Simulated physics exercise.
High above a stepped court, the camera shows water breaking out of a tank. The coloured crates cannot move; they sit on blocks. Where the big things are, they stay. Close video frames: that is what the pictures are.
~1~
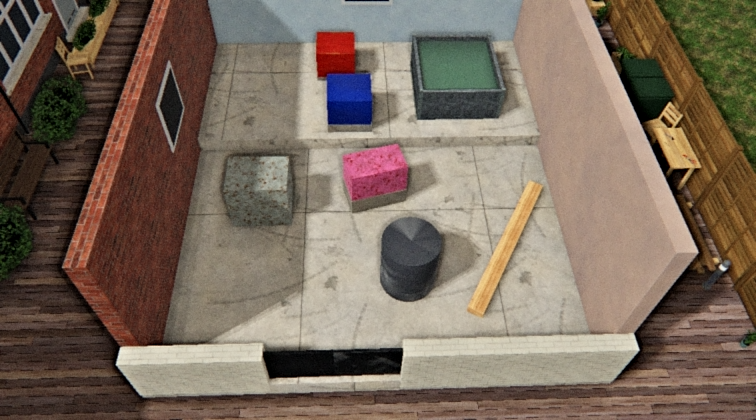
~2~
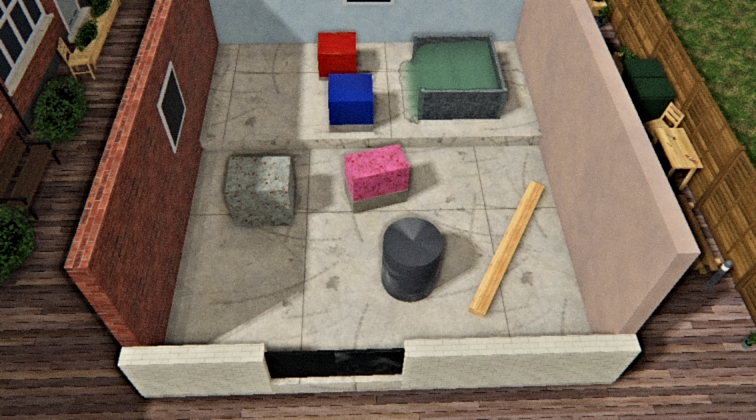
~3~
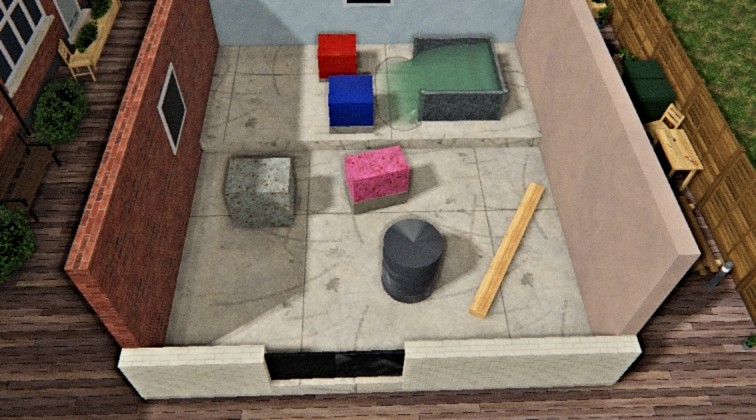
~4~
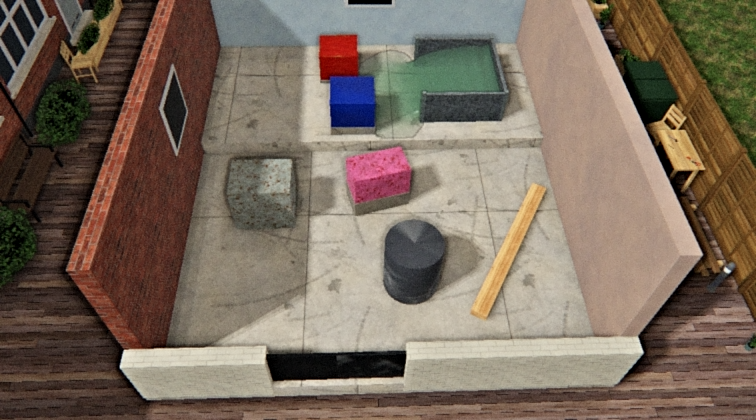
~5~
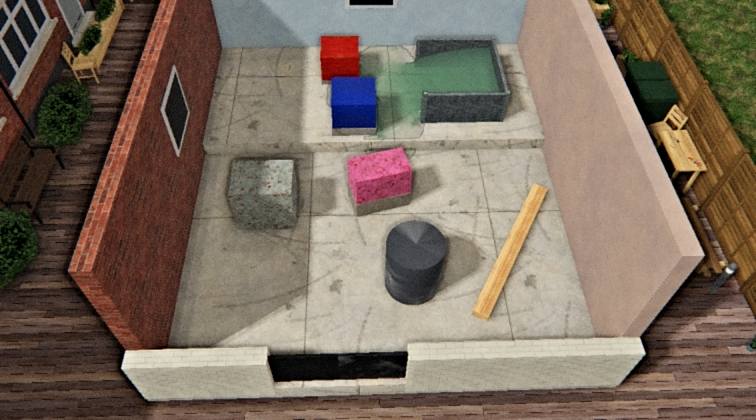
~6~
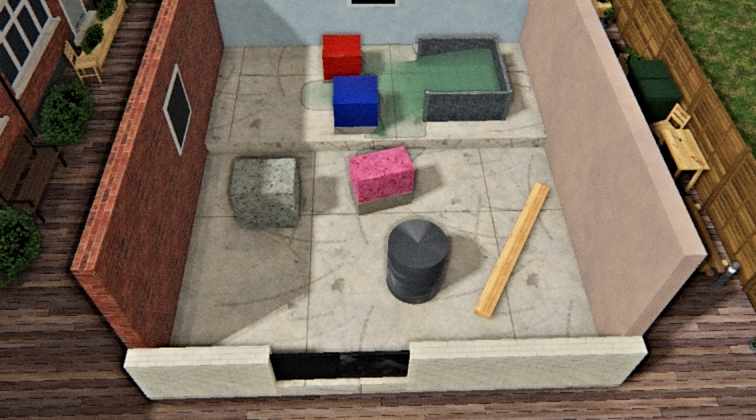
In this clip, greenish water pours from the left side of an open tank on a walled court's upper level, spreads left across the pale floor toward the red and blue blocks, and then emerges beyond the blue one.
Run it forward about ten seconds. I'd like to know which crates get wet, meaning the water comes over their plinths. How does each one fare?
The blue crate does get wet. The red crate does get wet. The pink crate does not get wet.
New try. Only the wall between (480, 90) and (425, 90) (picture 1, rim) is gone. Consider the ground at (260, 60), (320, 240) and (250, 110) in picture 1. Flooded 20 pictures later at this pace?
Okay, the first is left untouched, the next is waterlogged, and the last is left untouched.
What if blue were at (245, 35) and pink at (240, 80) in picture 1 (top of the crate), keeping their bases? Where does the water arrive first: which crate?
That's the red crate.
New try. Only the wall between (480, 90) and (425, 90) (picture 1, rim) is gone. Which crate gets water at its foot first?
Answer: The pink-painted one.
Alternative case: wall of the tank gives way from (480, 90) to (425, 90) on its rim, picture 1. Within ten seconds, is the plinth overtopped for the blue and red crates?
One by one: Blue crate remains dry, red crate is safe.
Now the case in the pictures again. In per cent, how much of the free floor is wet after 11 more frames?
About 35 percent.
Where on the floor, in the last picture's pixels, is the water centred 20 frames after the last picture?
My pick is pixel (342, 110).
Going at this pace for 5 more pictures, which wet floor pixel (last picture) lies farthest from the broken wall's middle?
About (211, 116).
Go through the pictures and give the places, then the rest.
In the first frame, the open tank at (456, 65) is whole and still.
In the second frame, water pours out at (419, 83) and has run to (414, 119).
In the third frame, the front is at (395, 126), out from the gap at (419, 85).
In the fourth frame, the front is at (377, 132), out from the gap at (420, 87).
In the fifth frame, water pours out at (421, 87) and has run to a hidden place.
In the sixth frame, water pours out at (423, 86) and has run to (306, 101).
A moment on, water covers 20 % of the floor; the blue crate water round its plinth, the red crate water round its plinth, the pink crate water round its plinth.
Next, water covers 35 % of the floor; the blue crate water round its plinth, the red crate water round its plinth, the pink crate water round its plinth.
Then, water covers 50 % of the floor; the blue crate water round its plinth, the red crate water round its plinth, the pink crate water round its plinth.
Later, water covers 70 % of the floor; the blue crate water round its plinth, the red crate water round its plinth, the pink crate water round its plinth.
In the end, water covers 85 % of the floor; the blue crate was topped, the red crate was topped, the pink crate stayed above the water.
